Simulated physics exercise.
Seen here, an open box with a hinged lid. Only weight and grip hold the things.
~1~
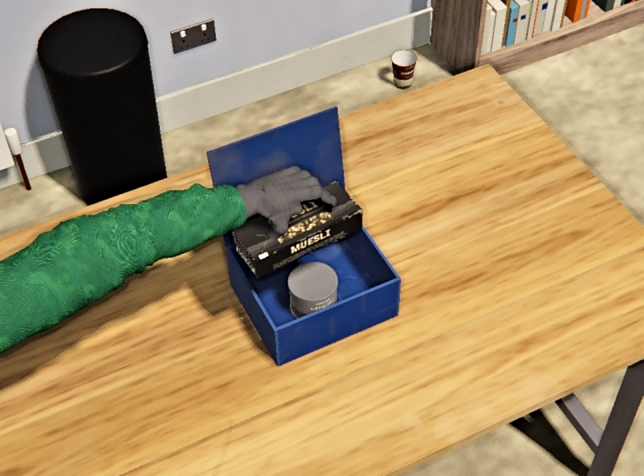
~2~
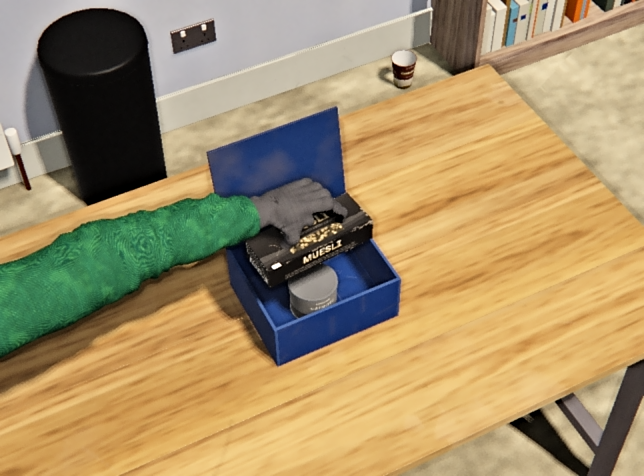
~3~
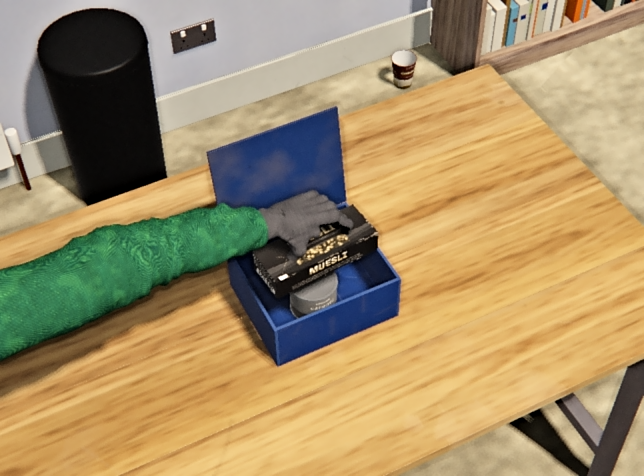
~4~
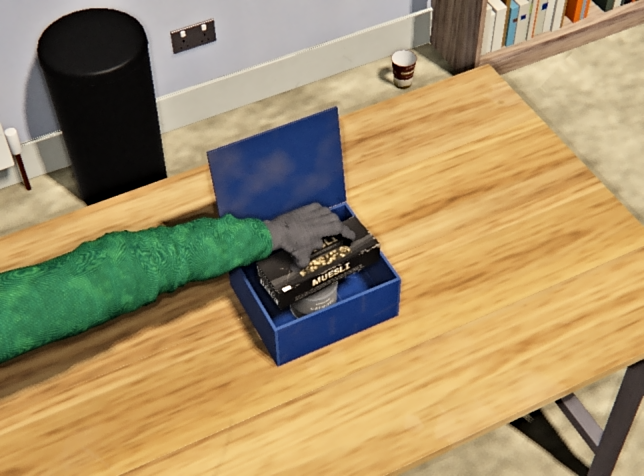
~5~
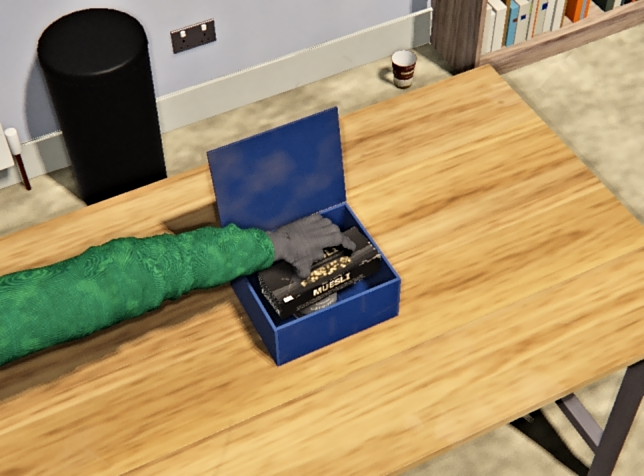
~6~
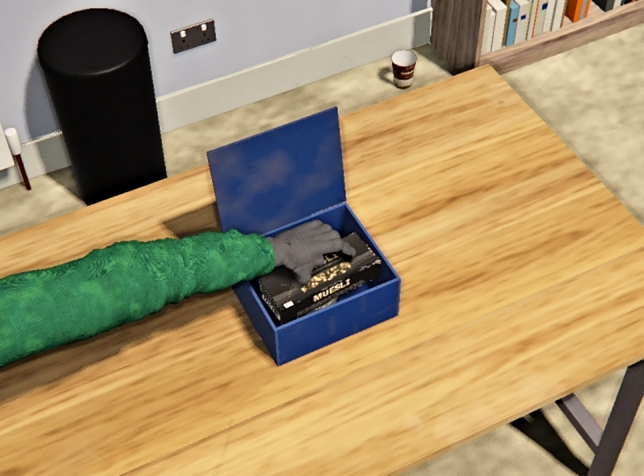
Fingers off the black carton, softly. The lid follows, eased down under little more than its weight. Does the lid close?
The lid is held up.
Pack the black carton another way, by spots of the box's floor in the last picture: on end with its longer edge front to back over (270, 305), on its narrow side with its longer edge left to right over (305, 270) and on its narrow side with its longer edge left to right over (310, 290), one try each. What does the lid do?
First, it stays ajar; second, it shuts flat; third, it stays ajar.
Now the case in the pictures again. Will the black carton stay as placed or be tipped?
The black carton stays as placed.
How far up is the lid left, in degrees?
About 12°.
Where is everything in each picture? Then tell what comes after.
Coming down; black carton (298, 229); grey tub (313, 293), in the first picture.
Coming down; black carton (310, 239); grey tub (313, 293), in the second picture.
Coming down; black carton (316, 250), in the third picture.
Coming down; black carton (319, 262), in the fourth picture.
Coming down; black carton (320, 272), in the fifth picture.
In place under the hand; black carton (320, 278), in the sixth picture.
Then, 1.30 s after the last picture, lid 86° above the rim.
Then, 1.70 s after the last picture, lid 50° above the rim.
Then, 1.90 s after the last picture, lid 17° above the rim.
At rest, lid 11° above the rim; both in place. Seen from the same camera at the end, black carton near (320, 278).
